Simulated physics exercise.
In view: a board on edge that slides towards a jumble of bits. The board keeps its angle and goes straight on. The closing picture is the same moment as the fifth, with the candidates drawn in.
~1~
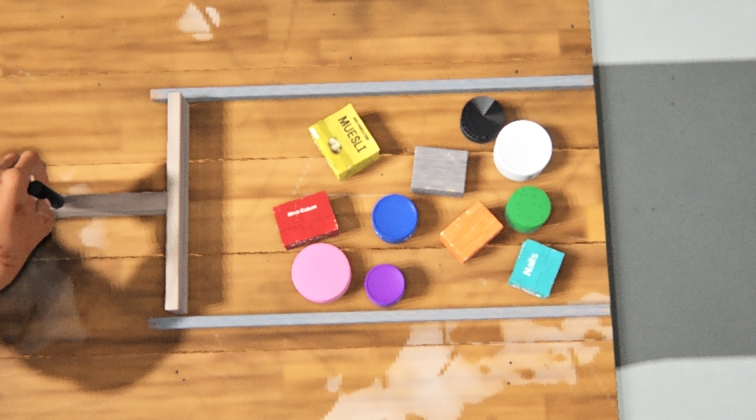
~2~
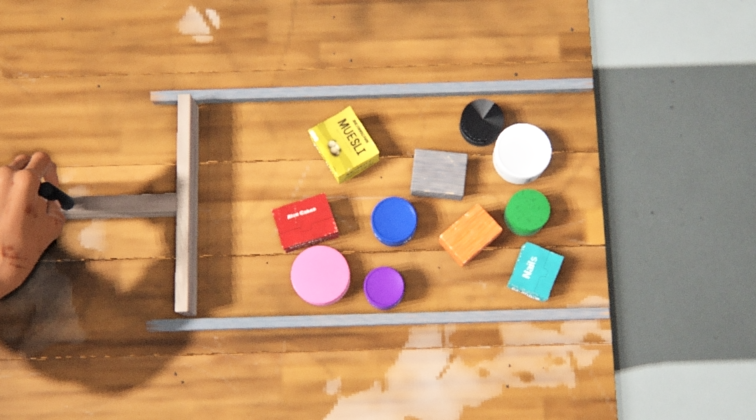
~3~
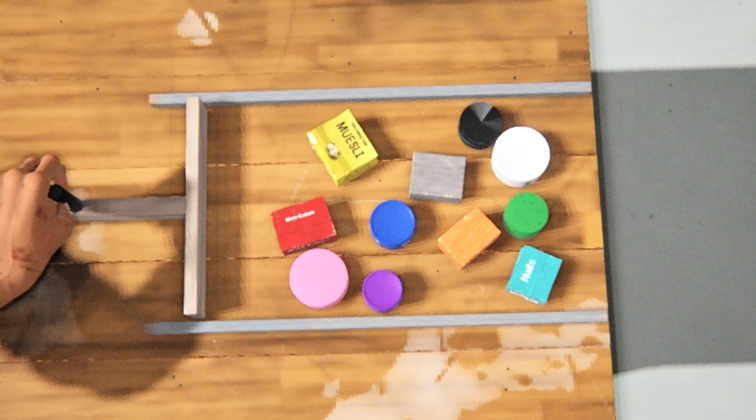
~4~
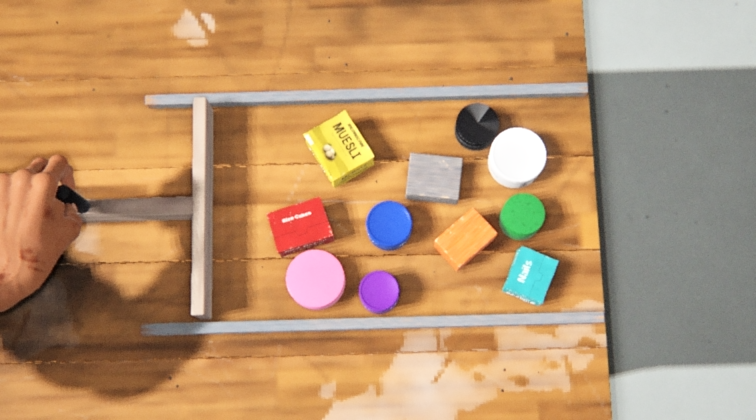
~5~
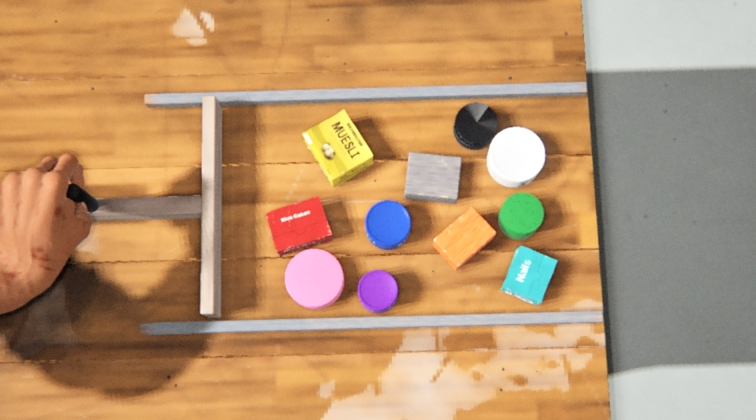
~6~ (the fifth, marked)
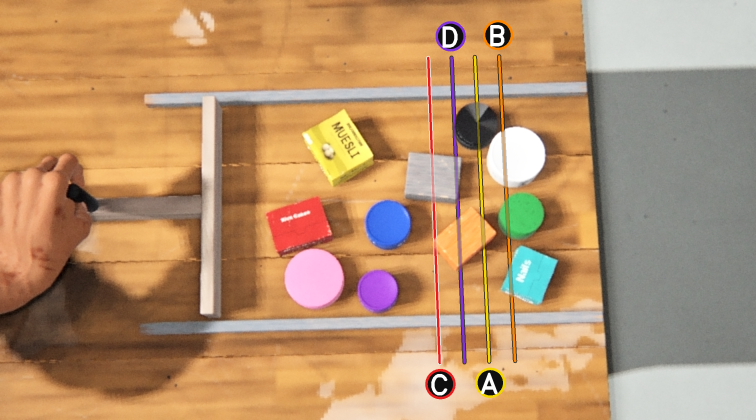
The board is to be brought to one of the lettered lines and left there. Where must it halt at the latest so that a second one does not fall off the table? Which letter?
Up to line D.
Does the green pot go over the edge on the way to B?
Yes.
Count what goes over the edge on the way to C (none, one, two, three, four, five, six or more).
The count is none.
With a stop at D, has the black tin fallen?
By then, no.
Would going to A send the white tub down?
Yes.
On the marked copy, A at (482, 204); B at (507, 204); C at (434, 206); D at (458, 205).
Taking D. A third of the way, board (296, 200); pink pot (336, 281); red packet (335, 230).
Two thirds of the way, board (387, 197); white tub (521, 158); orange block (490, 250).
When it is over, board (455, 196); white tub (587, 155); green pot (582, 215); none fallen.
As for the rest, A drops two; B drops three; C is within the limit but short.
